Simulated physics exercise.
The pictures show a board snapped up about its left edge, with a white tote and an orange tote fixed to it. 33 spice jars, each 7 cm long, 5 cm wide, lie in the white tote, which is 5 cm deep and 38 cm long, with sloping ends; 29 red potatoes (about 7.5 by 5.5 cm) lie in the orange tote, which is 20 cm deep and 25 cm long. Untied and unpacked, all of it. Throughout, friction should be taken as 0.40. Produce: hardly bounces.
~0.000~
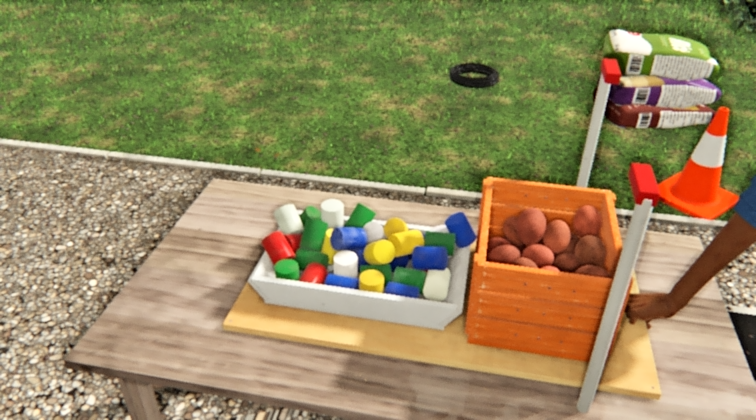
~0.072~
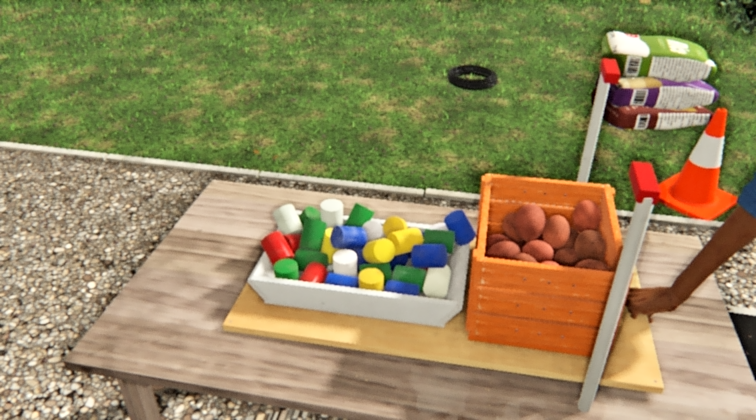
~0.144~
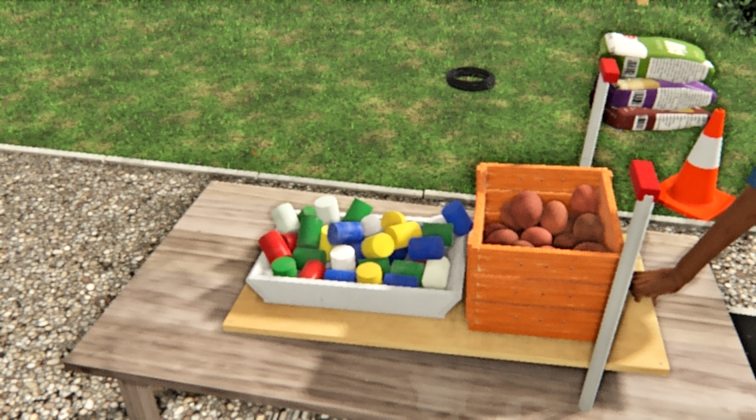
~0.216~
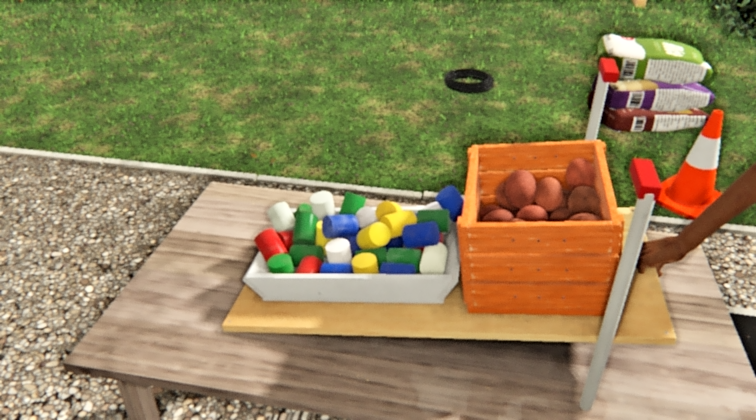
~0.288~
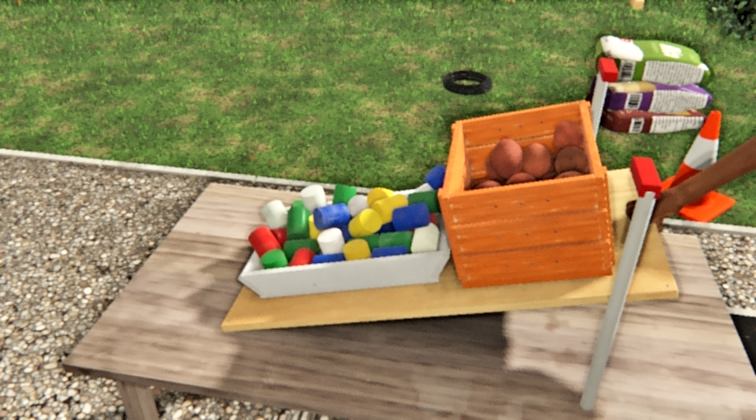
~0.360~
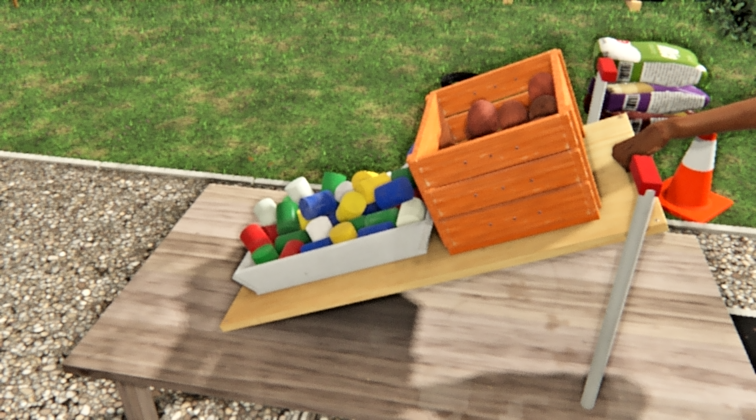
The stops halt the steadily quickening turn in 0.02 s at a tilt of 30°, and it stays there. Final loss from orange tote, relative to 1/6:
Outcome: High, over one sixth.
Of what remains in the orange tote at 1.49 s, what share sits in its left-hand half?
That comes to roughly 100 in a hundred.
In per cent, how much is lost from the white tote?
White tote, 60 in a hundred gone.
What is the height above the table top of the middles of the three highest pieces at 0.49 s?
Height, averaged: Around 62 cm.
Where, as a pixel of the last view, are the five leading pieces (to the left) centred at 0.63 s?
Their mean place is near (256, 214).
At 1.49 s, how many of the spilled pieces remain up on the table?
Some 14 in number.
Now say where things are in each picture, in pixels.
In the first picture (we follow the rim corner now nearest the camera), orange tote at (622, 282); white tote at (457, 307); tilt 0°; nothing out yet.
Orange tote at (622, 275); white tote at (457, 304); tilt 1°, in the second picture.
Orange tote at (619, 256); white tote at (456, 294); tilt 4°, in the third picture.
Orange tote at (612, 223); white tote at (452, 277); tilt 9°, in the fourth picture.
Orange tote at (595, 176); white tote at (443, 253); tilt 16°, in the fifth picture.
Orange tote at (559, 115); white tote at (426, 222); tilt 25°; nothing out yet, in the sixth picture.
After 0.39 s, it hits the stops.
After 0.49 s, tilt 30°; 0 of 33 out of the white tote and 0 of 29 out of the orange tote.
After 0.63 s, tilt 30°; 1 of 33 out of the white tote and 5 of 29 out of the orange tote.
After 0.89 s, tilt 30°; 12 of 33 out of the white tote and 13 of 29 out of the orange tote.
Outcome (at 1.49 s), 19 of 33 out of the white tote and 13 of 29 out of the orange tote. Asked share, 13 of 29, 45 per cent.
